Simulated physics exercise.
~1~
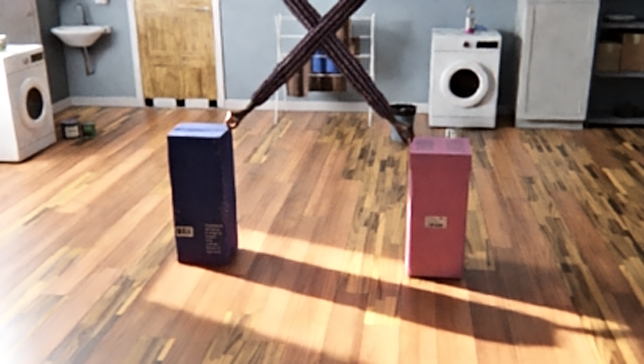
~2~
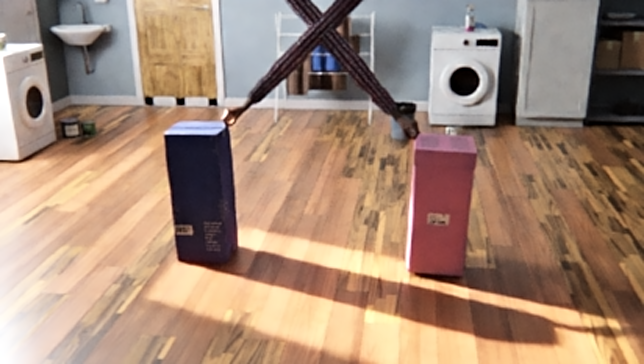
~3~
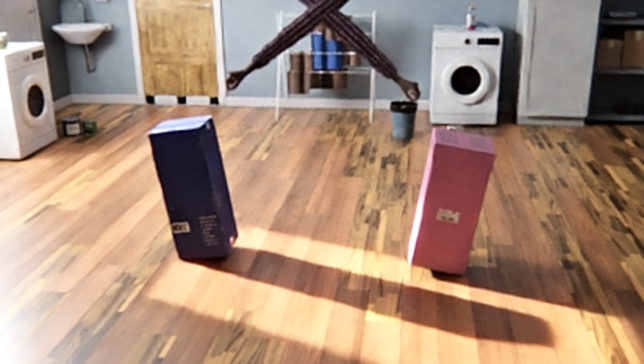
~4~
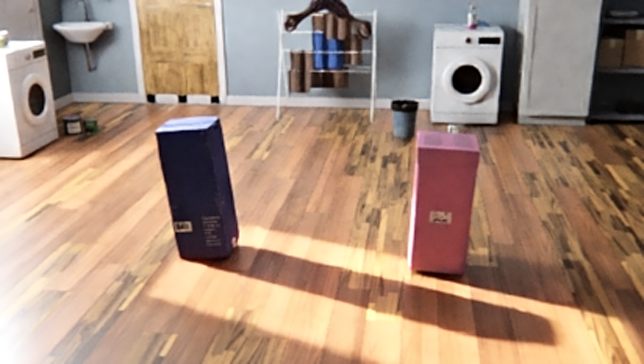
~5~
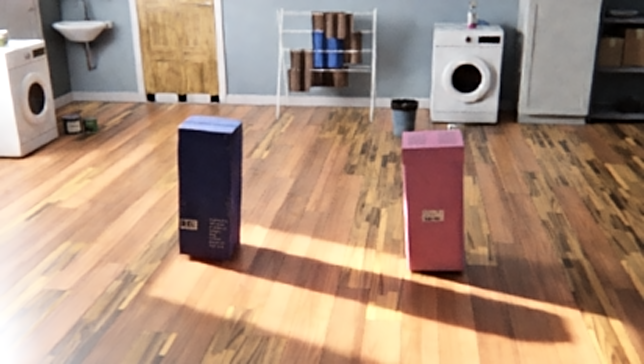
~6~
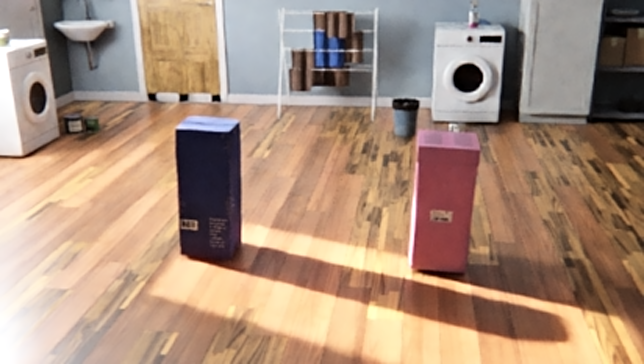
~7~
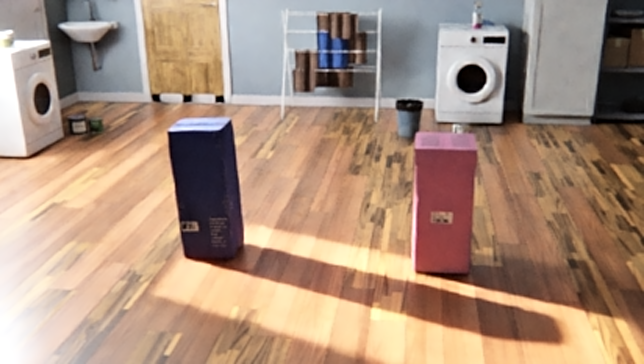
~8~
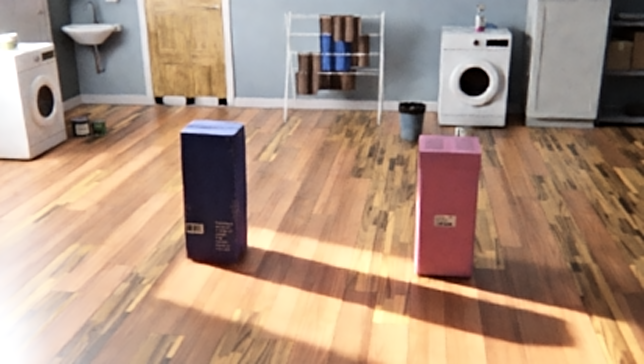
The clip opens on a sunlit wooden floor with a tall dark blue box on the left and a tall pink one on the right, while washing machines and a drying rack stand behind. Two long dark arms reach down from above, crossing each other, with a hand near the top of each box. Both boxes tip slightly, the blue one to the left and the pink one to the right, as the hands let go and draw back. The arms withdraw upward out of view while the boxes rock back and wobble a little. At the end, both stand upright on their bases.
